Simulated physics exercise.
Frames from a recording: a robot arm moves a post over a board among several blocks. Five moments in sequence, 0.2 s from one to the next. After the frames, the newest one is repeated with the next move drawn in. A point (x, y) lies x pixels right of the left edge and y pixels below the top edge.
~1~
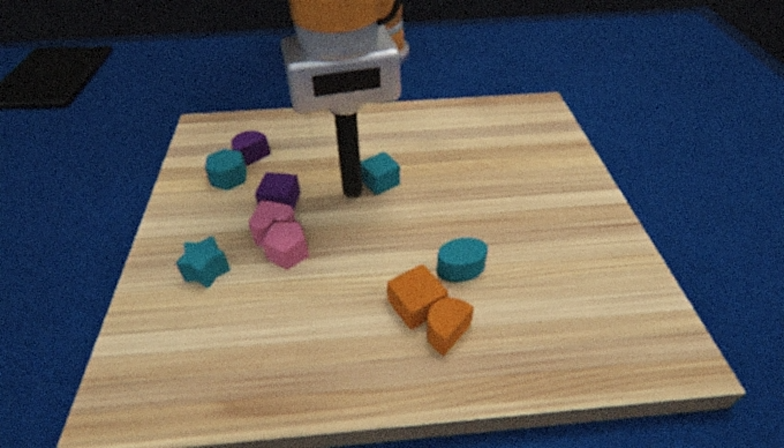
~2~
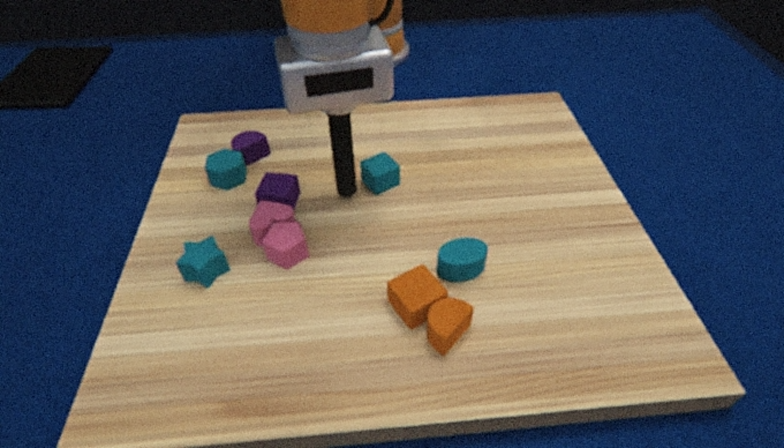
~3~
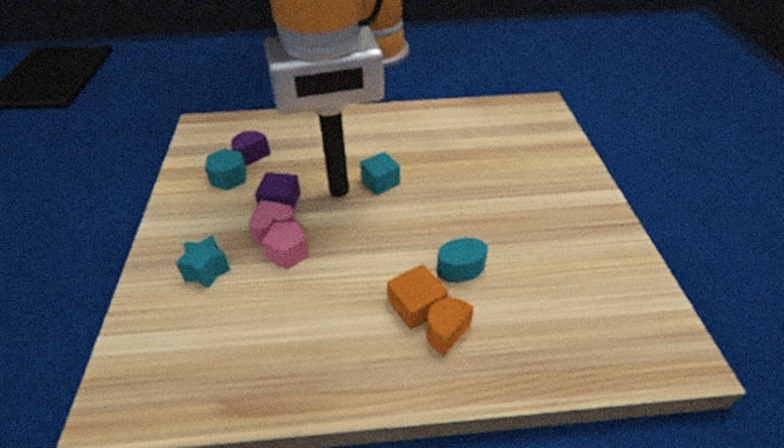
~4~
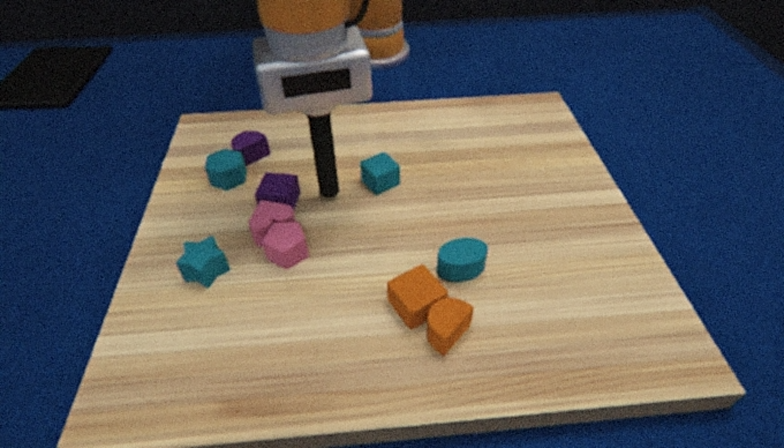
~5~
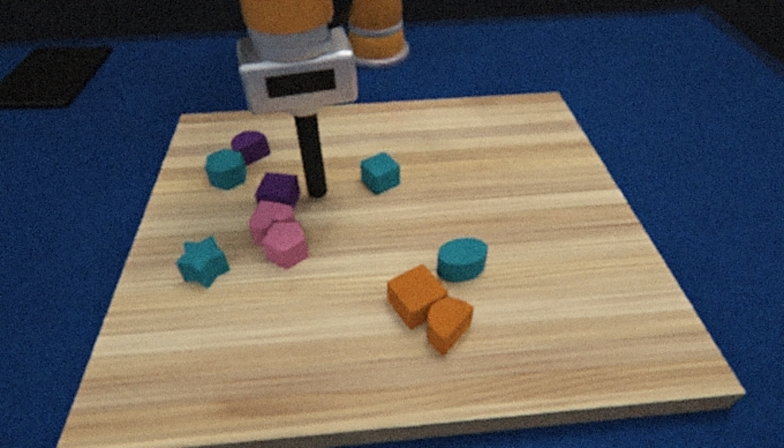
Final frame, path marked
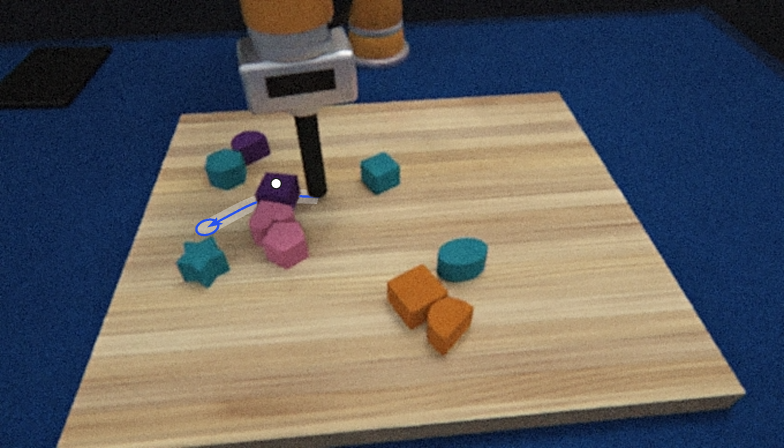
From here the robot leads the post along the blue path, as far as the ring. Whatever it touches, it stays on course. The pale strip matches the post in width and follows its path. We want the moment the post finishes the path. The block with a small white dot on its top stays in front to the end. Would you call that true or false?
The statement is correct.
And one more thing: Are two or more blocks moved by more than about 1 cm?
The answer is no.
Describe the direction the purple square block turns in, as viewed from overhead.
Turns anticlockwise.
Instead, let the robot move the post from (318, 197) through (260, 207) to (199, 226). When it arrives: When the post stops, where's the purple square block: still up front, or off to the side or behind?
Once the path is finished, the purple square block still sits ahead of the post.
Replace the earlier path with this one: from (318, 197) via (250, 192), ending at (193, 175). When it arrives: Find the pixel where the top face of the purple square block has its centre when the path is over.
About (228, 192).
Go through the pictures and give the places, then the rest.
Lower end of the post at (352, 190), tops of blocks, pink heart-shaped block at (269, 213), purple square block at (276, 184), in the first picture.
Post at (347, 190), blocks as before, in the second picture.
Post at (339, 191), blocks as before, in the third picture.
Post at (329, 191), blocks as before, in the fourth picture.
Post at (318, 192), pink heart-shaped block at (269, 213), purple square block at (276, 184), in the fifth picture.
The drawn path runs from (318, 197) by way of (280, 197) and (243, 208) to (207, 227); the dot is on the purple square block.
What follows on the original path. One third of the way, post at (279, 192); purple square block at (249, 189), turned 35° anticlockwise.
Two thirds of the way, post at (241, 203); purple square block at (213, 205), turned 60° anticlockwise.
At the end, post at (205, 222); pink heart-shaped block not moved; purple square block at (176, 227), turned 70° anticlockwise.
